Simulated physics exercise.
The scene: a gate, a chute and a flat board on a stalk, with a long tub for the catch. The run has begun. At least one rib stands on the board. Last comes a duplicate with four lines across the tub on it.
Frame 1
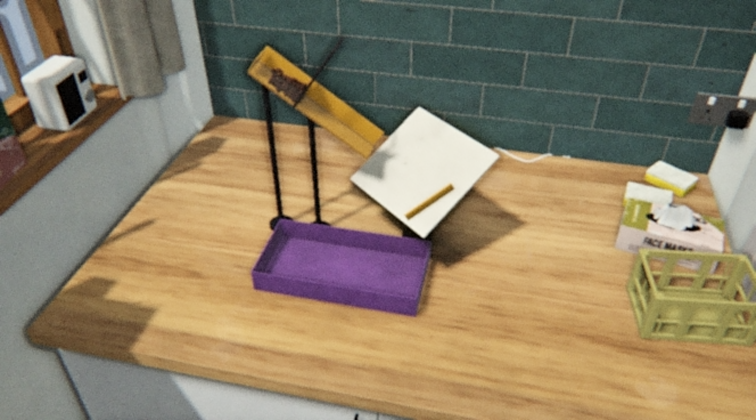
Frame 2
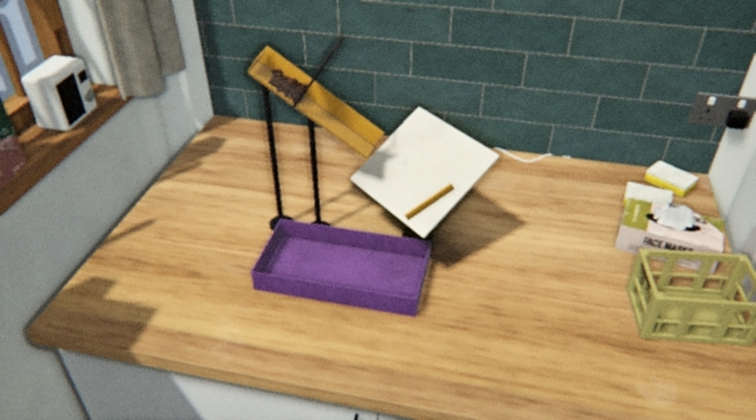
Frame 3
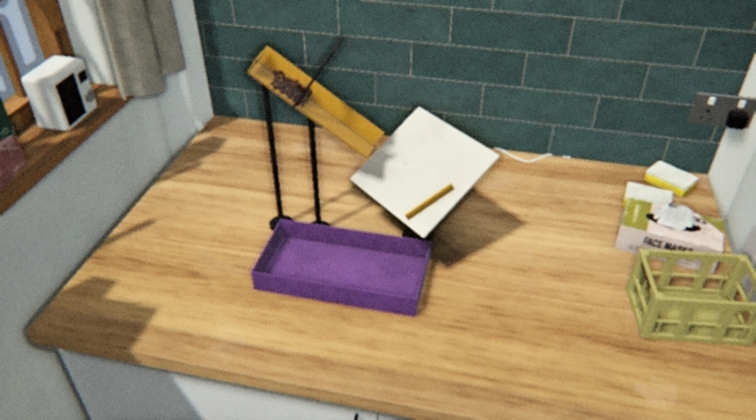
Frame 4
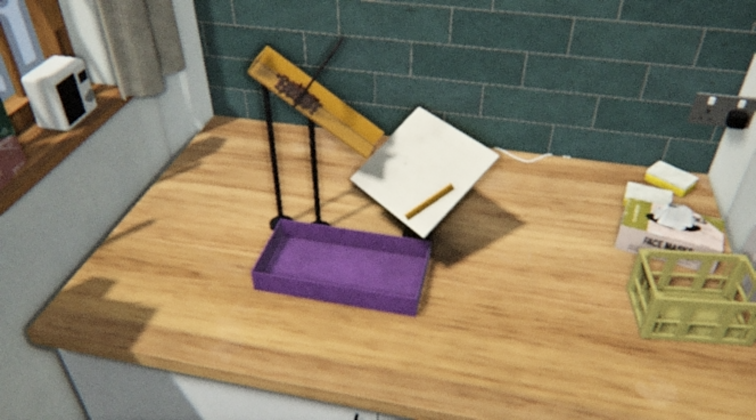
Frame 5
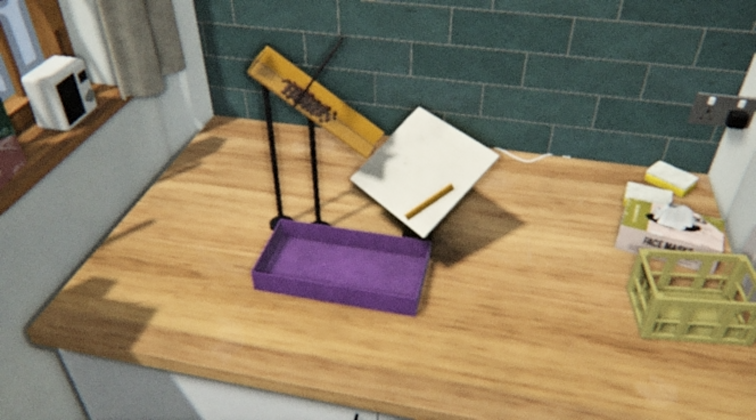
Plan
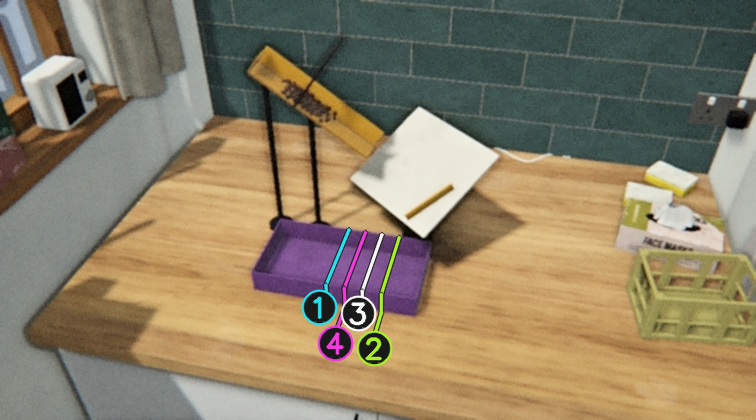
A tilted wooden chute stood on thin black legs above a counter, beside a white board and a long purple tub, while a small clump of dark brown pieces slid and spread a short way down it.
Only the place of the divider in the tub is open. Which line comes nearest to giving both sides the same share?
The answer is line 3.
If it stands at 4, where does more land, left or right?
More lands on the right.
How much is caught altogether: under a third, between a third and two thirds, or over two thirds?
Over two thirds.
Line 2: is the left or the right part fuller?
The left side.
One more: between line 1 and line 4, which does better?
4 it is.
On the marked copy, line 1 crosses the front rim at (326, 284); line 2 crosses the front rim at (381, 293); line 3 crosses the front rim at (362, 290); line 4 crosses the front rim at (344, 287).
Choosing 1, of what is caught, only a few on the left of the divider, all but a few on the right.
Choosing 2, of what is caught, the bulk on the left of the divider, a small share on the right.
Choosing 3, of what is caught, close to half on the left of the divider, close to half on the right.
Choosing 4, of what is caught, close to a quarter on the left of the divider, the bulk on the right.
